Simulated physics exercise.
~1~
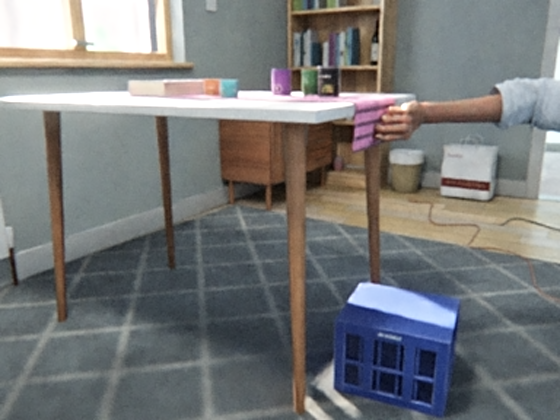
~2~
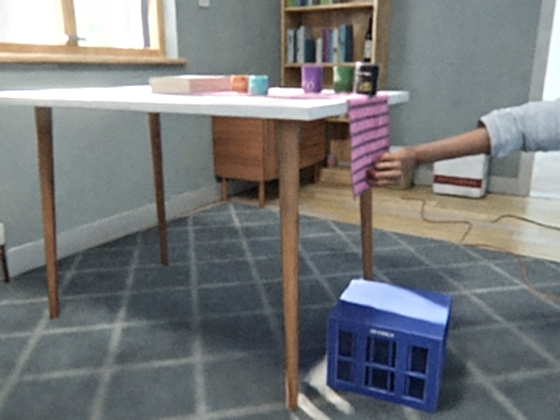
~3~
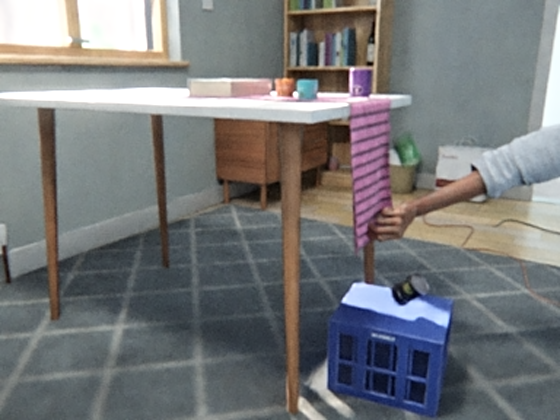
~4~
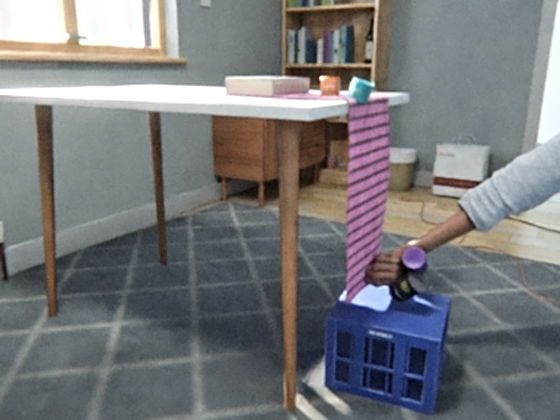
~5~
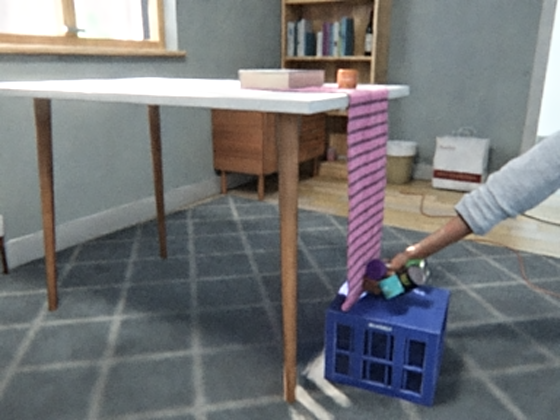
In a grey-walled room with a dark patterned carpet, a slightly swaying view takes in a white table with wooden legs. A pink cloth lies on it, holding a flat box, orange and turquoise pots, and purple, green and black cans, with a blue crate on the floor below. From the right, a hand draws the cloth down over the table's end, and everything on it slides right. The black can drops first, then the green, then the purple, and lastly the turquoise pot. The cloth's hem ends at the crate, while the orange pot and box remain on the table.
